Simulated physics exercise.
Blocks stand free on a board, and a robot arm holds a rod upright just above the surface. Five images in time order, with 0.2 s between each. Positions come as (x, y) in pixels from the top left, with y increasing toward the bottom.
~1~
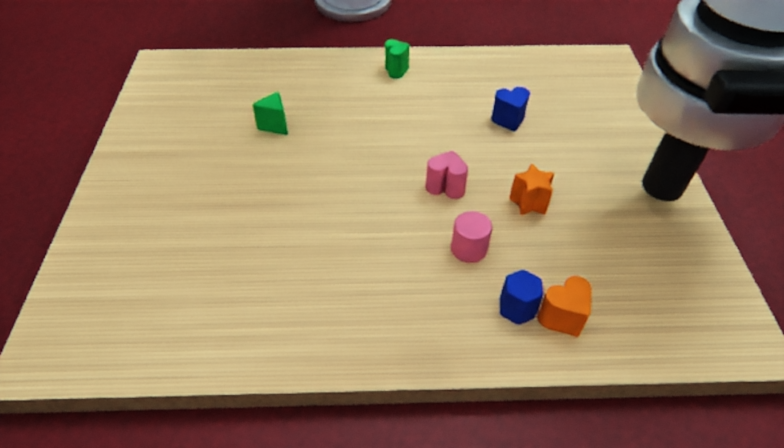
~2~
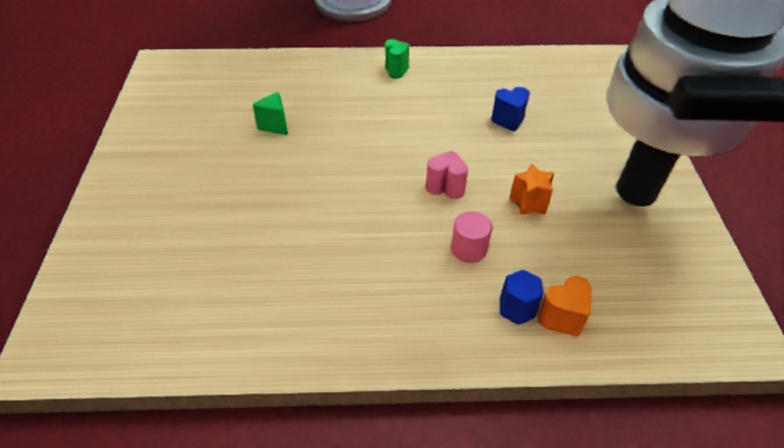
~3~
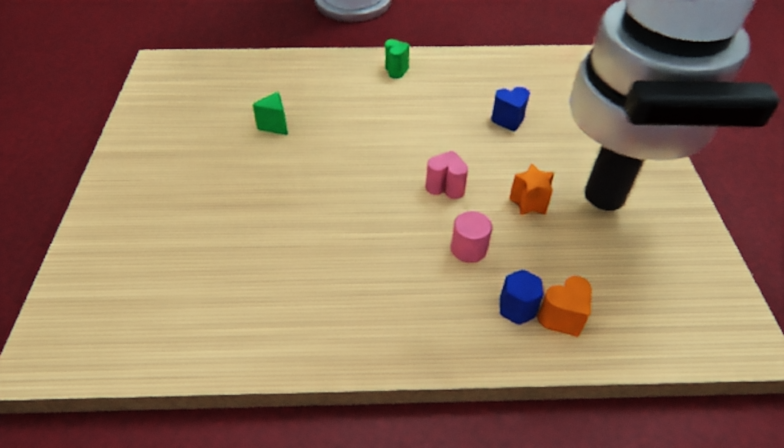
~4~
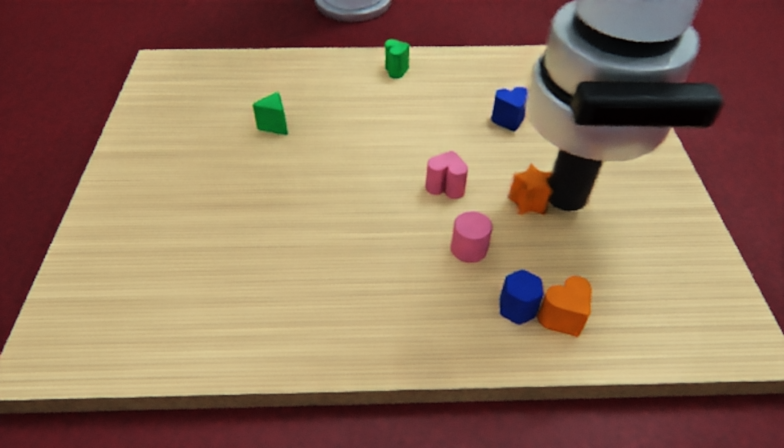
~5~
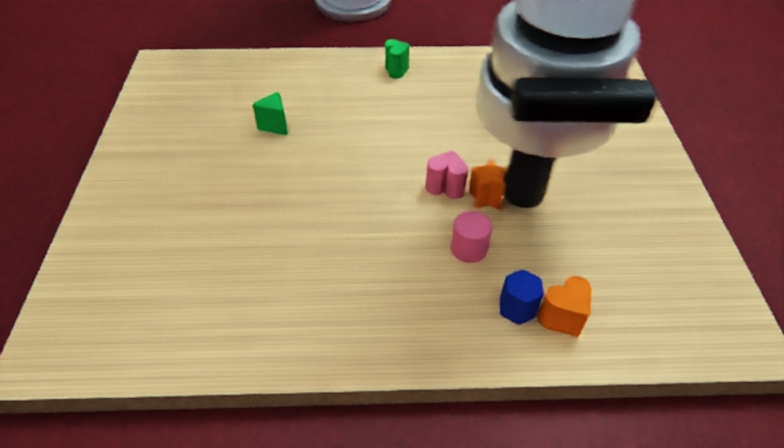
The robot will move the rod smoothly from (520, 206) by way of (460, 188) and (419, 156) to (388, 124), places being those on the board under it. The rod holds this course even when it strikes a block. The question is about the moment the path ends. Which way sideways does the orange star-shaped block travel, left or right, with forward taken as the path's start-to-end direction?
Sideways, to the left.
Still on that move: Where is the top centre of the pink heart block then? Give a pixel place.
Its top middle will sit at (358, 144).
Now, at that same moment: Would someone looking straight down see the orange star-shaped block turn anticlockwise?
My answer is yes.
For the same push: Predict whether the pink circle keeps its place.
It stays put.
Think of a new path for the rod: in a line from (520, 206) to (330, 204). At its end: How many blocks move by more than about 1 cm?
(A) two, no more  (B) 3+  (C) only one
A - two, no more.
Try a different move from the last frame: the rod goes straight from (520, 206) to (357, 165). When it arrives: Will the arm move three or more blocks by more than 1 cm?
I expect not.
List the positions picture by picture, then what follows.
Rod tip (662, 187); block tops, pink heart block (449, 162); pink circle (474, 224); orange star-shaped block (536, 177), in the first picture.
Rod (636, 192); blocks unchanged, in the second picture.
Rod (605, 196); blocks unchanged, in the third picture.
Rod (567, 197); blocks unchanged, in the fourth picture.
Rod (524, 193); pink heart block (449, 162); pink circle (474, 224); orange star-shaped block (492, 172), in the fifth picture.
On the path given first. One third of the way, rod (462, 175); pink heart block (400, 152); orange star-shaped block (432, 152).
Two thirds of the way, rod (419, 143); pink heart block (360, 143), turned 25° anticlockwise; orange star-shaped block (387, 133), turned 25° anticlockwise.
At the end, rod (388, 111); pink heart block (358, 144), turned 30° anticlockwise; pink circle in place; orange star-shaped block (375, 124), turned 65° anticlockwise.
